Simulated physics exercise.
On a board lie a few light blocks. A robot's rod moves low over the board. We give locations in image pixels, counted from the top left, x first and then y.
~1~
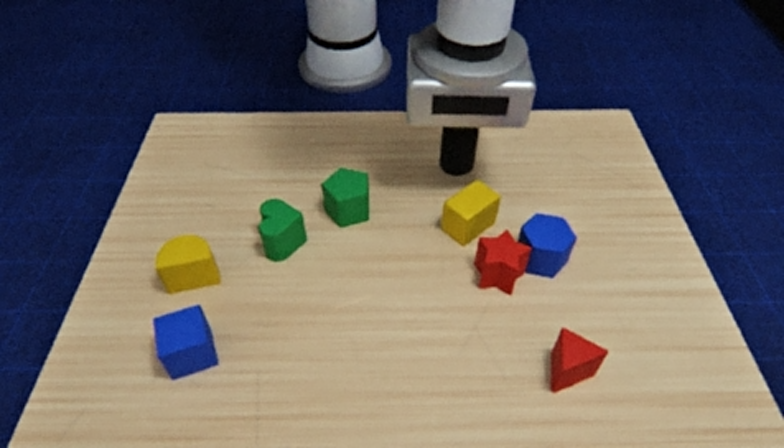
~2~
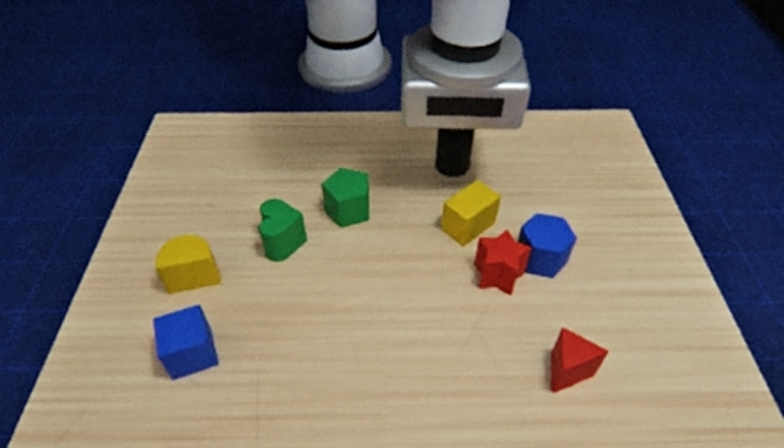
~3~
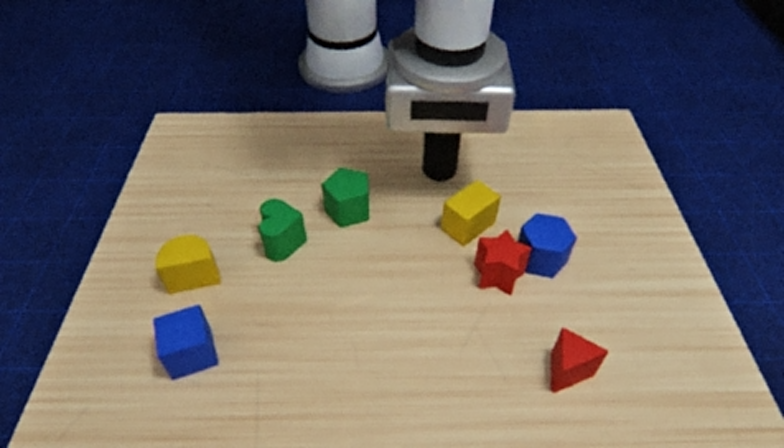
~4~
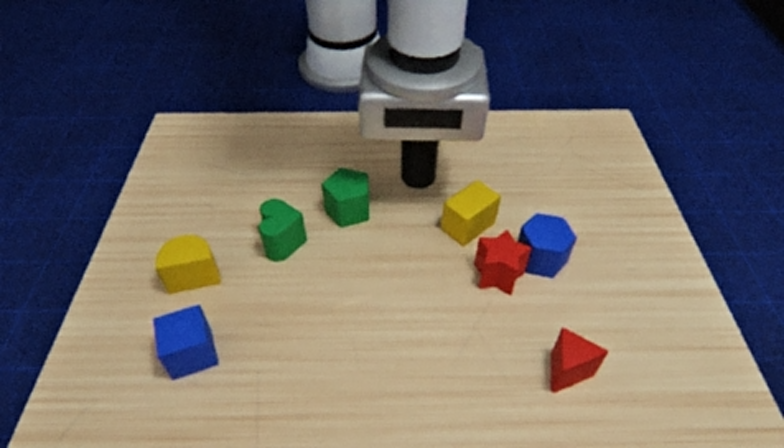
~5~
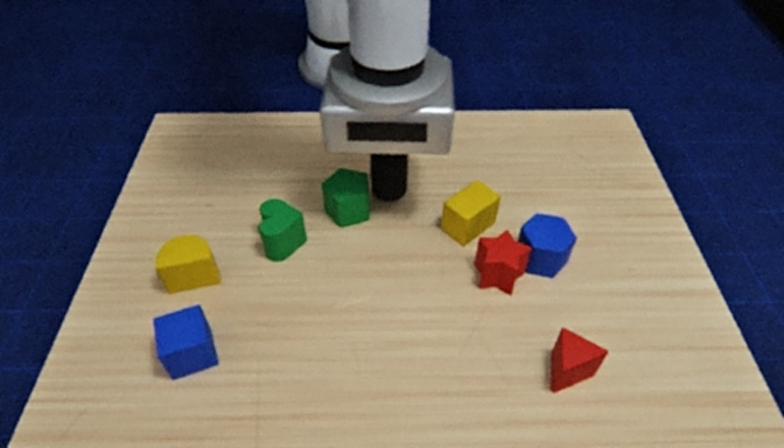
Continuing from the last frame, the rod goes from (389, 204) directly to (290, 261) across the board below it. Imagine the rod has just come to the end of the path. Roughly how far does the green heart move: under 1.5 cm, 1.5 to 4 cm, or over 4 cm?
Band: 1.5 to 4 cm.
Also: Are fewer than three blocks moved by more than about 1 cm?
Yes, that is what happens.
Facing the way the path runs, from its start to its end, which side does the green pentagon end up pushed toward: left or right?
The right-hand side.
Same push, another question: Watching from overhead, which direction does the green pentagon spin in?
Looking down on the board, it turns clockwise.
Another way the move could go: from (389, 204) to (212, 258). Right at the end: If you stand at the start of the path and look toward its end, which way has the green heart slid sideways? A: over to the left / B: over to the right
A: Over to the left.
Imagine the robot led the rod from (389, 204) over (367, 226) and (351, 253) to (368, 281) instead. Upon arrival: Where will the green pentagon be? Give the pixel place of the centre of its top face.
I'd say the green pentagon ends with its top centre at (324, 191).
On the path given first. One third of the way, rod (357, 207); green pentagon (315, 191), turned 20° clockwise.
Two thirds of the way, rod (323, 226); green heart (270, 217); green pentagon (295, 192), turned 50° clockwise.
At the end, rod (286, 246); green heart (253, 218); green pentagon (295, 192), turned 50° clockwise; yellow rectangular block still.
